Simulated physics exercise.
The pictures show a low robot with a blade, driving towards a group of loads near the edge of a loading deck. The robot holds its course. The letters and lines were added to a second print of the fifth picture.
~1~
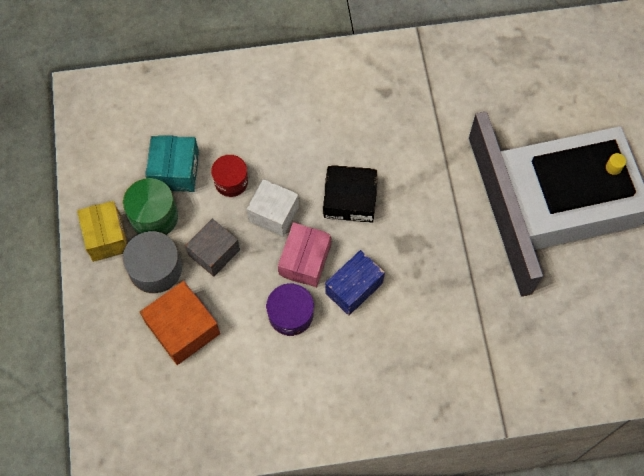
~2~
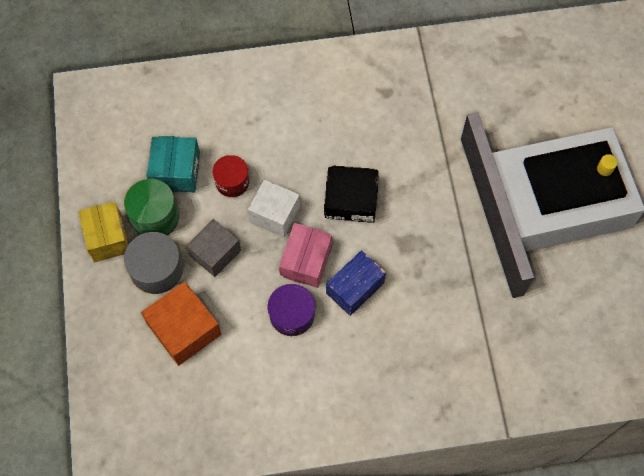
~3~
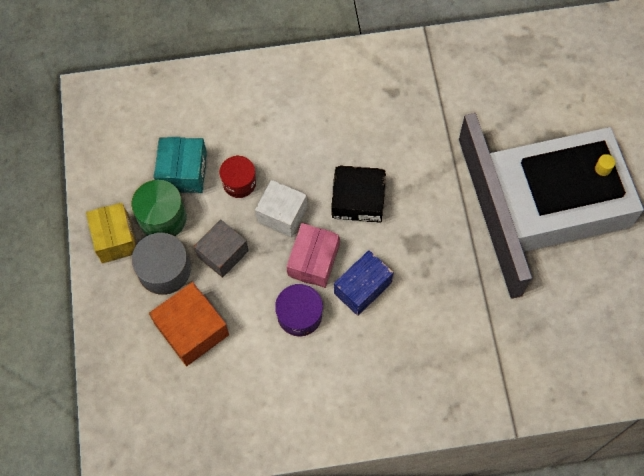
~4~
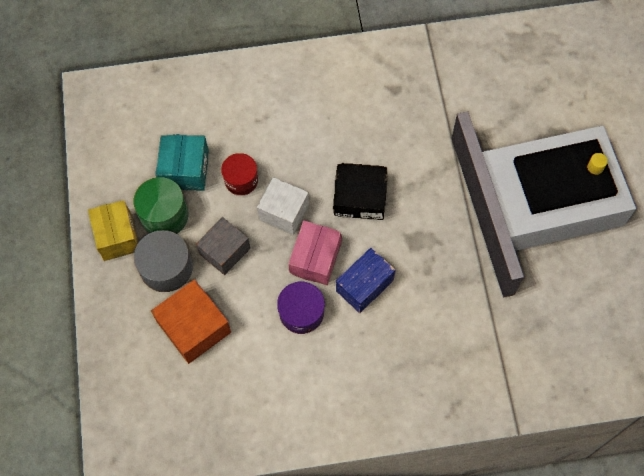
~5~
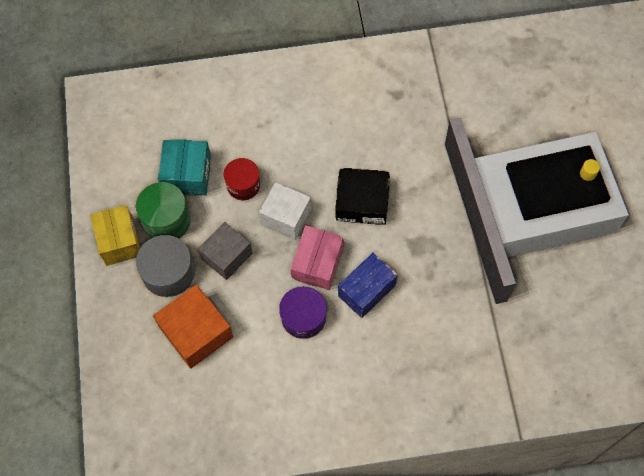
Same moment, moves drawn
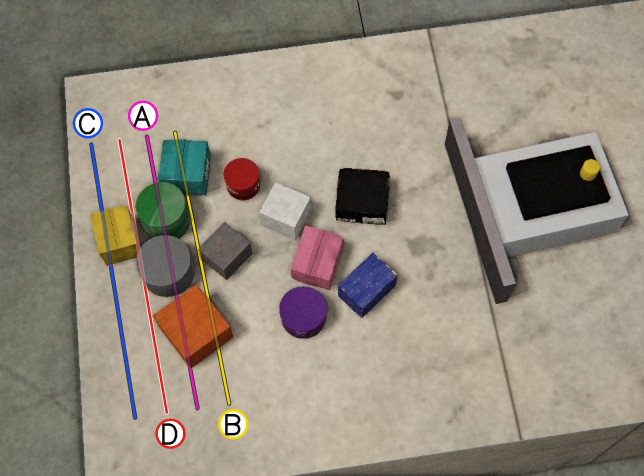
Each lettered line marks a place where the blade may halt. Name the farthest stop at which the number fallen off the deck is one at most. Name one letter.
Stop at B.
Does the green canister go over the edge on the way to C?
By then, yes.
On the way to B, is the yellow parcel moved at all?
Yes.
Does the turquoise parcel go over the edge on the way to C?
By then, no.
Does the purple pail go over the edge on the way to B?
By then, no.
On the marked copy, A at (171, 265); B at (201, 261); C at (112, 273); D at (142, 269).
Taking B. A third of the way, robot (452, 197); blue crate (358, 287); black parcel (339, 201).
Two thirds of the way, robot (351, 211); grey canister (153, 269); green canister (153, 212).
When it is over, robot (272, 223); grey canister (75, 283); yellow parcel (78, 232); none fallen.
As for the rest, A drops two; C drops five; D drops five.
